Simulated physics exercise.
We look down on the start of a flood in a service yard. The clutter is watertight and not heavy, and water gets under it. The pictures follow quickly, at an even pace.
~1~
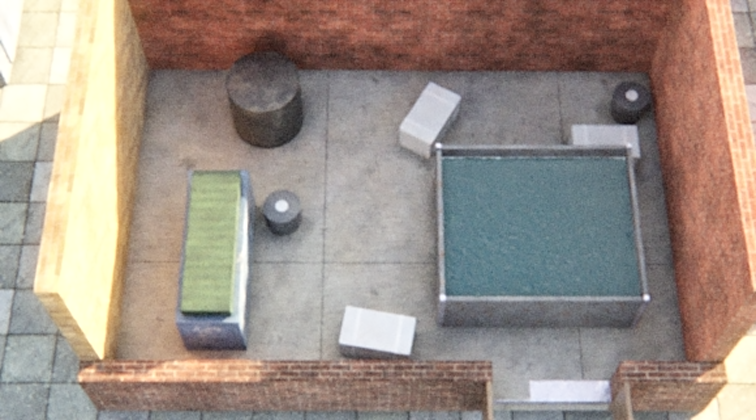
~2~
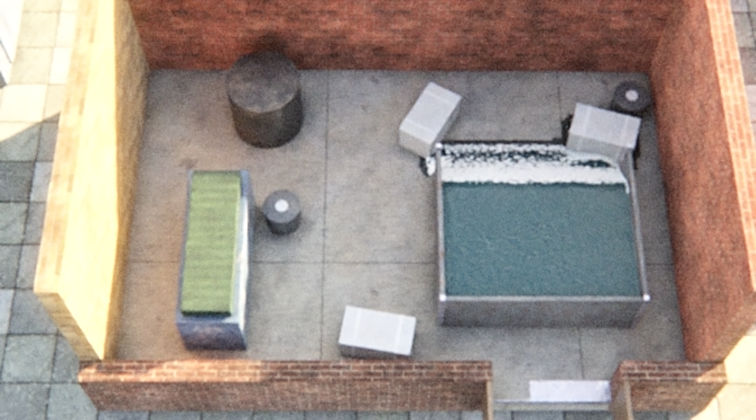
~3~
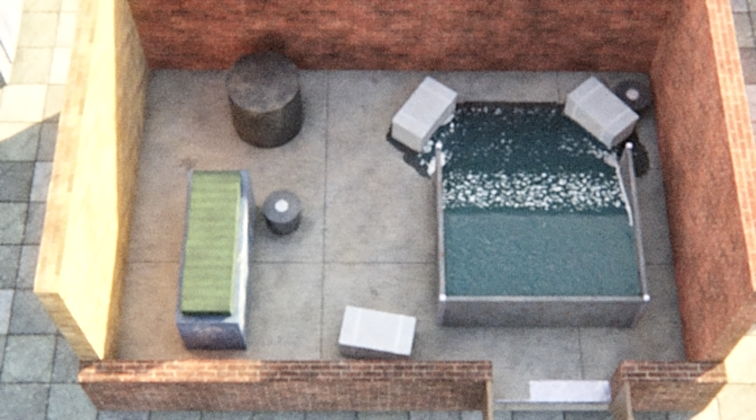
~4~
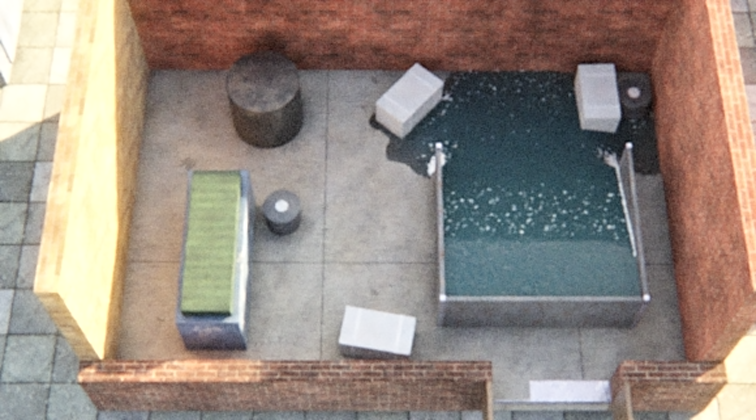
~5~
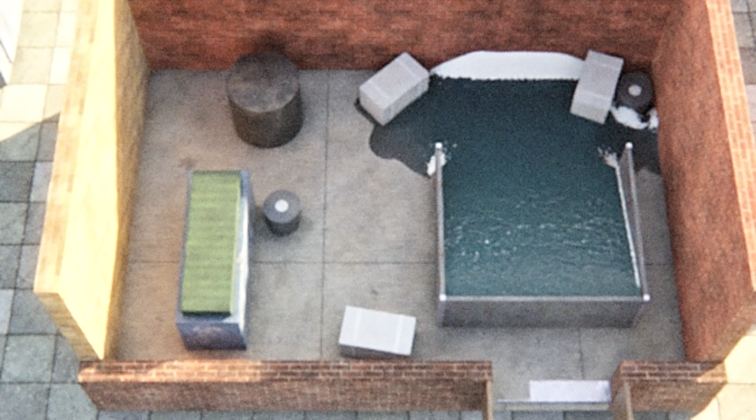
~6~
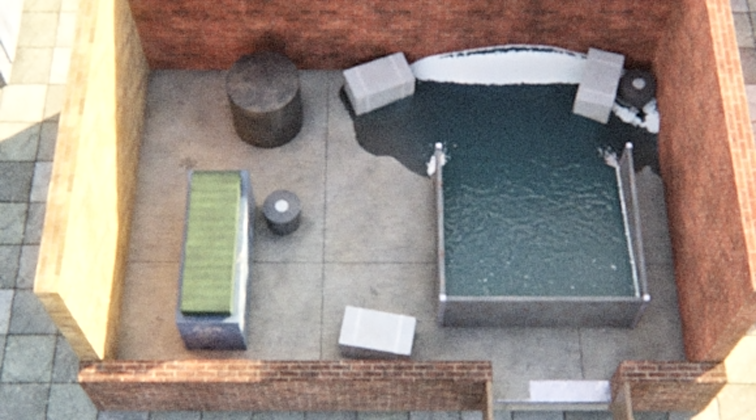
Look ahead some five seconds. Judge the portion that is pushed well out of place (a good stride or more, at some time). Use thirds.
It is two thirds or more.
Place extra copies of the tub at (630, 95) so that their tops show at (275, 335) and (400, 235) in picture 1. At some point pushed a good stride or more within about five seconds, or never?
One after the other: No, never so far.
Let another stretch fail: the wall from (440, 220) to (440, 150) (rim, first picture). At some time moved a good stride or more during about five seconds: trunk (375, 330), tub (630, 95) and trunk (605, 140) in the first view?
As listed: Pushed that far, less than that, under that.
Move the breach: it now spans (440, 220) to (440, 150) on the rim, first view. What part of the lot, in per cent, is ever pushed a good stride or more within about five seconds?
Close to 60 %.
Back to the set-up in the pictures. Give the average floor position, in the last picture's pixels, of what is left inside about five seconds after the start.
Roughly at (396, 260).
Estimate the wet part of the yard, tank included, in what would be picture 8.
Near 35 in a hundred.
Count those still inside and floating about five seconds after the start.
I count 5.
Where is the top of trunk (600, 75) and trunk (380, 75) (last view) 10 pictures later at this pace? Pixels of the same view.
Roughly at (601, 128) and (324, 56).
A moment on, 2 of 5 are well off their spots; 2 afloat.
Next, 2 of 5 are well off their spots; 3 afloat.
Later, 4 of 5 are well off their spots; 3 afloat.
In the end, 5 of 5 are well off their spots, and 5 have been at some point; 5 afloat.
